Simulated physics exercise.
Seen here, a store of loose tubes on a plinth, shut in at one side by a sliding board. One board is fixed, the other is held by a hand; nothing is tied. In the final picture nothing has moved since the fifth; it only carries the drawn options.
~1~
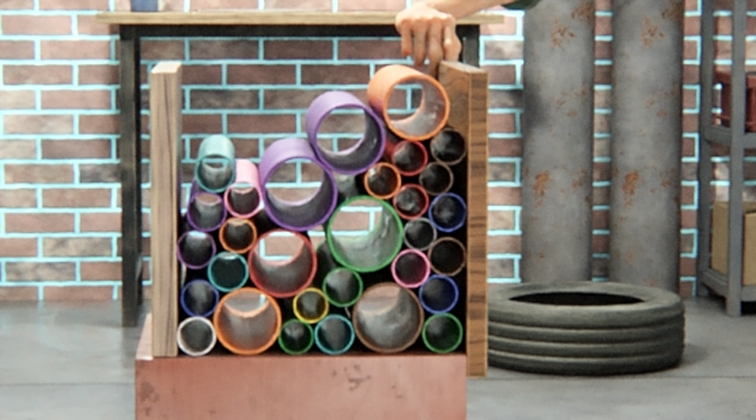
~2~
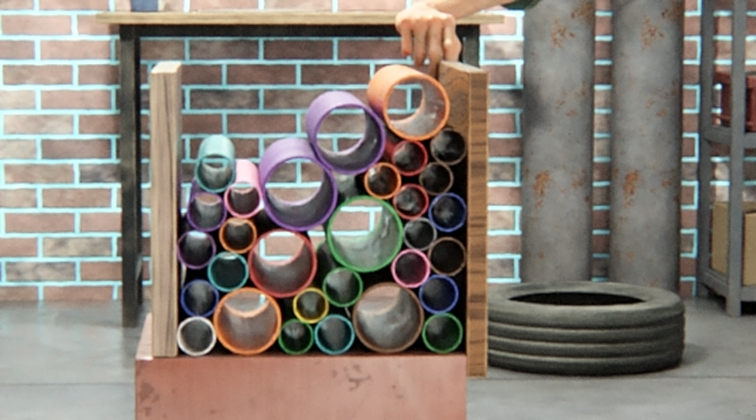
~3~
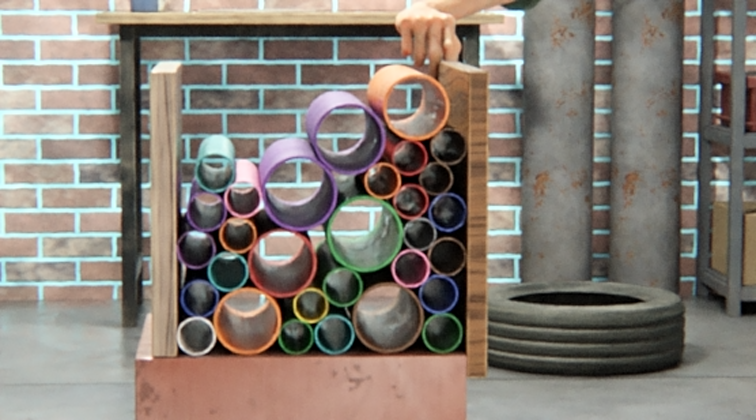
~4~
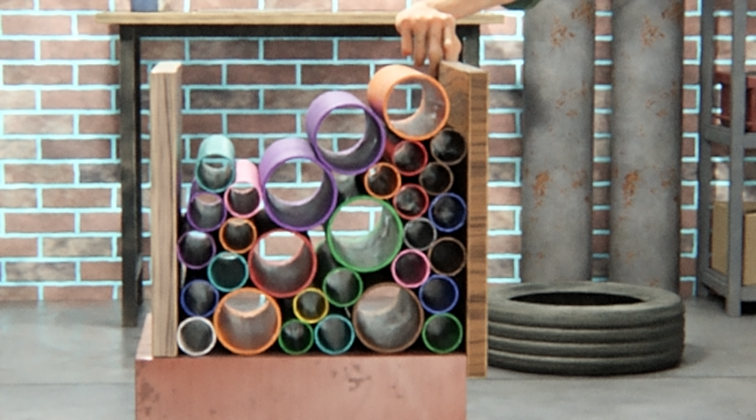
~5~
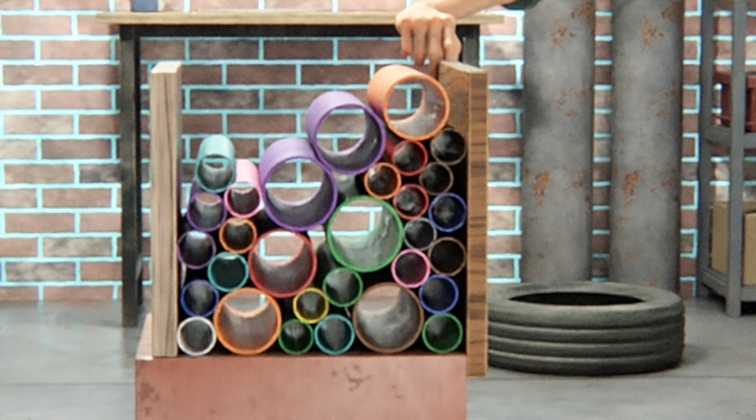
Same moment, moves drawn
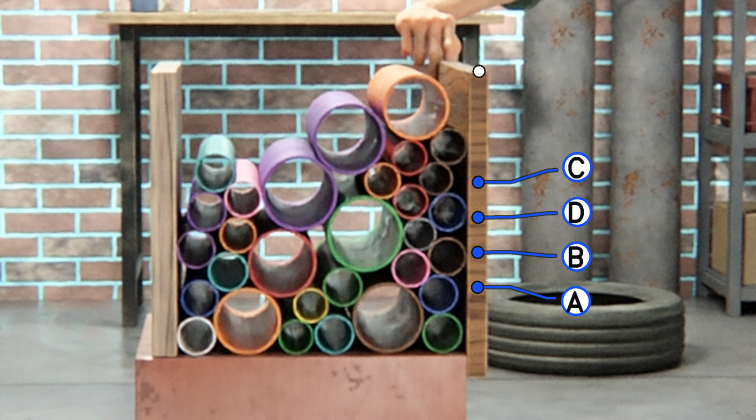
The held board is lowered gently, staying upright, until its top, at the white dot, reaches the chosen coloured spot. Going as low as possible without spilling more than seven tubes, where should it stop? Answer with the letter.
At most to B.
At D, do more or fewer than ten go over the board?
Fewer than ten.
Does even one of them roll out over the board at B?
Yes.
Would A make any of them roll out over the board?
Yes, at A.
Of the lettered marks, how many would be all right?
Three of them.
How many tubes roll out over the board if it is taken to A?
At A the number is ten.
On the marked copy, A at (478, 287); B at (478, 253); C at (478, 182); D at (478, 217); the white dot at (479, 72).
With B. Early on, top of the board (468, 155).
Further on, top of the board (467, 249).
At the end, top of the board (467, 252), six out over the board.
As for the rest, A more than seven out over the board; C two out over the board; D two out over the board.
